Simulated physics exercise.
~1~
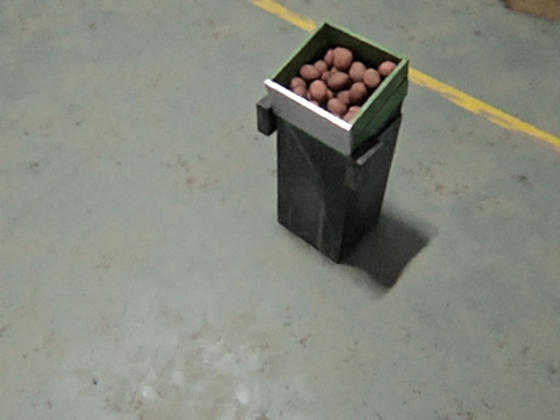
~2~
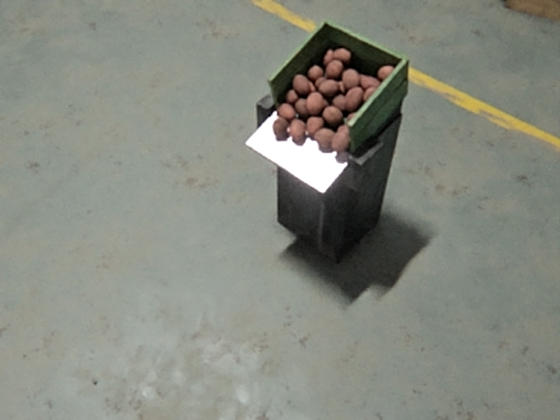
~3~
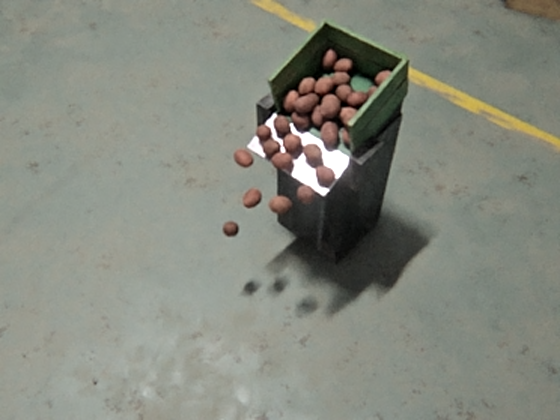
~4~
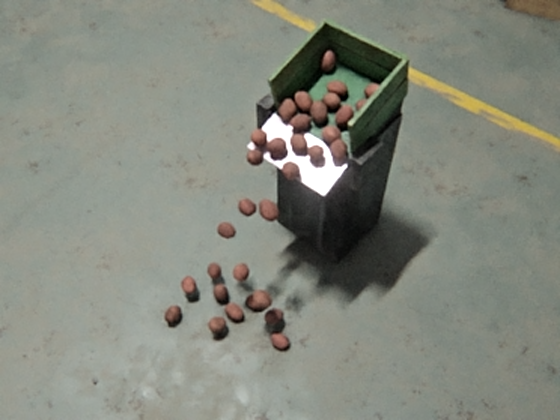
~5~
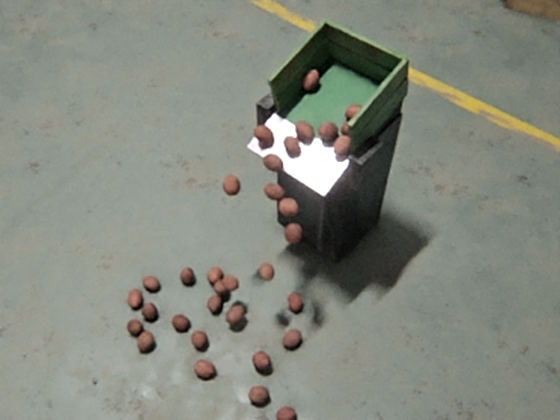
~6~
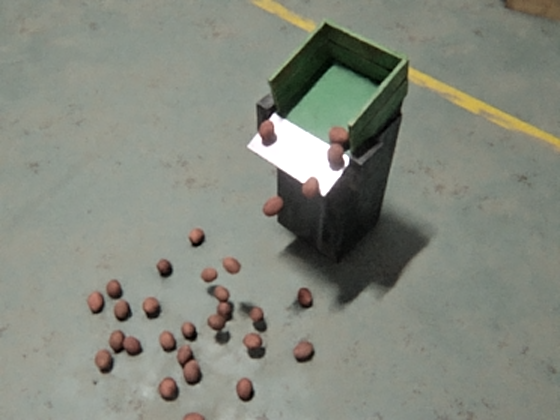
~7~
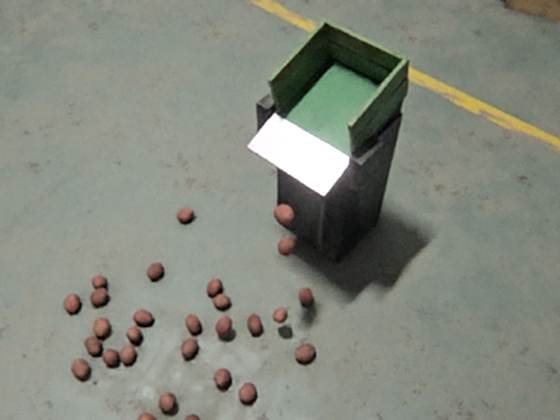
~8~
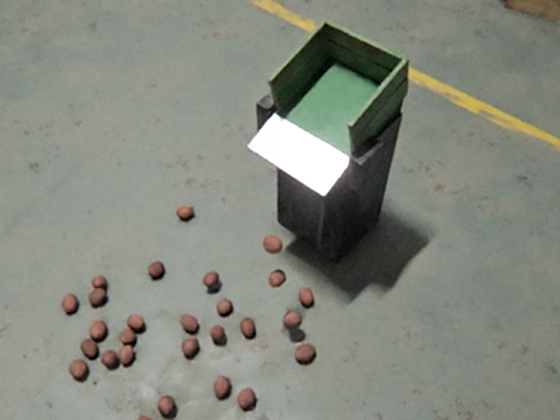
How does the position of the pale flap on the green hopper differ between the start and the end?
At the start the flap is leaning up across the near end of the hopper, holding the potatoes in. At the end it has been let down and lies over on its side, leaving that end open.
On a scuffed grey-green floor crossed by a yellow line, seen from above at an angle, a green hopper full of red potatoes sits on a dark stand. A pale flap closes its near, left-hand end. The flap swings down and outward, and the potatoes start to roll over it. They drop off its edge in a stream, landing on the floor and spreading to the lower left as the hopper steadily empties. The last few fall close to the stand. At the end the hopper is empty, the flap stays down, and the potatoes lie scattered across the floor.
